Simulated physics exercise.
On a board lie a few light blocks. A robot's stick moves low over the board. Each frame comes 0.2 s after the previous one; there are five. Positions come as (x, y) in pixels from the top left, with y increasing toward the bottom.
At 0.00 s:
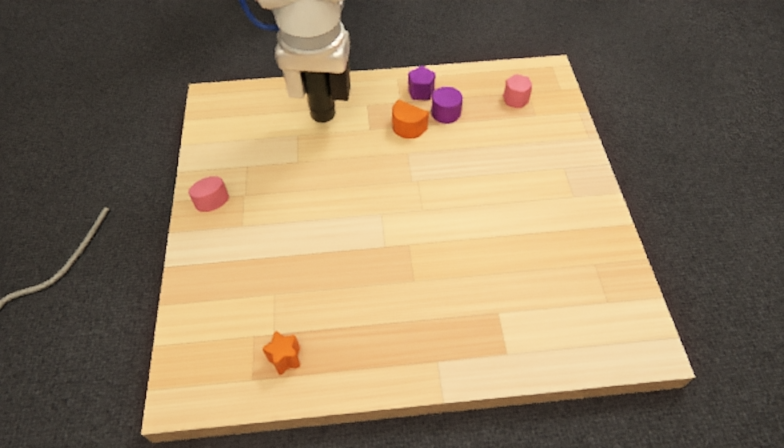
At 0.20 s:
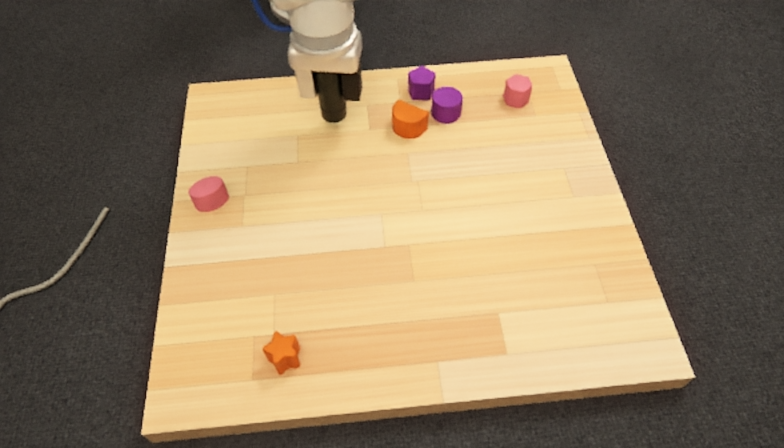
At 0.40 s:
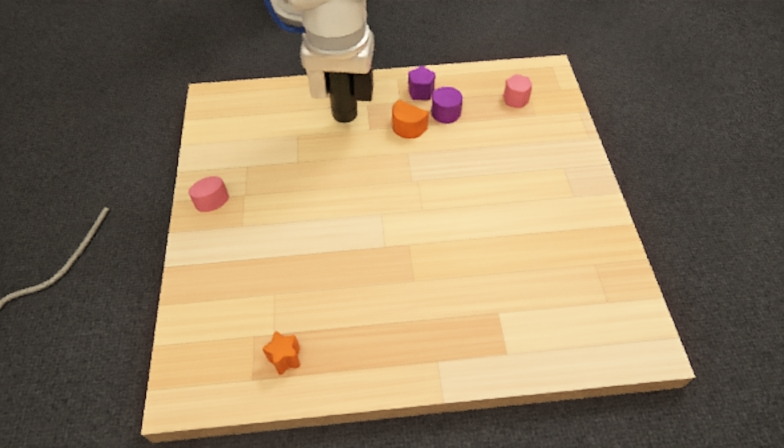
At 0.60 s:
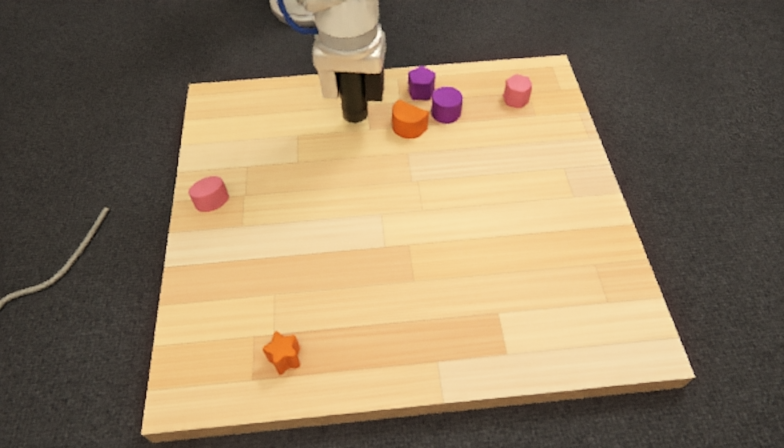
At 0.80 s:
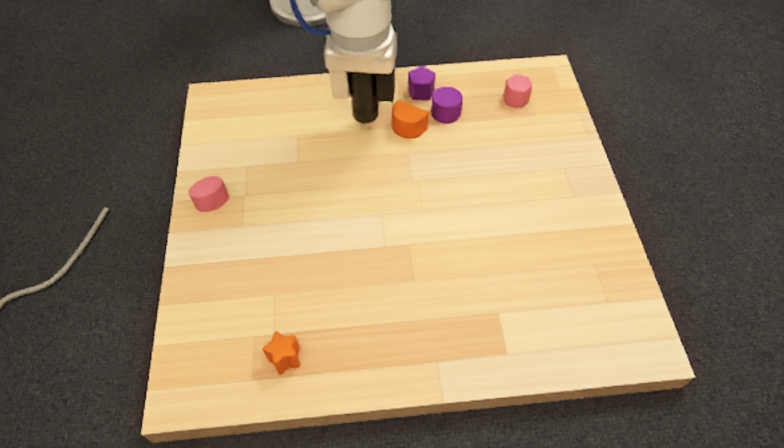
A robot arm sliding its dark stick slowly rightward near the back of a wooden board, while the small coloured blocks stay still.
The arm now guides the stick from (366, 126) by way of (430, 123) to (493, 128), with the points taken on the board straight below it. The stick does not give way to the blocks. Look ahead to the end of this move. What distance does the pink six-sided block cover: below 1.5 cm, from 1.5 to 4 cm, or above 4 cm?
The displacement of the pink six-sided block is below 1.5 cm.
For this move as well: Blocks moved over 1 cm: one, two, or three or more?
The push will move two blocks.
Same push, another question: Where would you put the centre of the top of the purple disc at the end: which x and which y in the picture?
When the path ends, it will be at (480, 89).
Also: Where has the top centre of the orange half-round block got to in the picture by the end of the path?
The orange half-round block ends near (493, 132).
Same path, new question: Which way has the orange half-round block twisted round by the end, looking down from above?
It turns round clockwise.
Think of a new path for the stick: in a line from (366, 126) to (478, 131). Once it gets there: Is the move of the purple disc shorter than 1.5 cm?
Final answer: No.
The first path, step by step. One third of the way, stick at (410, 113); orange half-round block at (438, 115), turned 15° clockwise.
Two thirds of the way, stick at (453, 112); orange half-round block at (472, 123), turned 45° clockwise; purple disc at (471, 91).
At the end, stick at (495, 117); orange half-round block at (493, 132), turned 120° clockwise; purple disc at (480, 89); pink six-sided block in place.
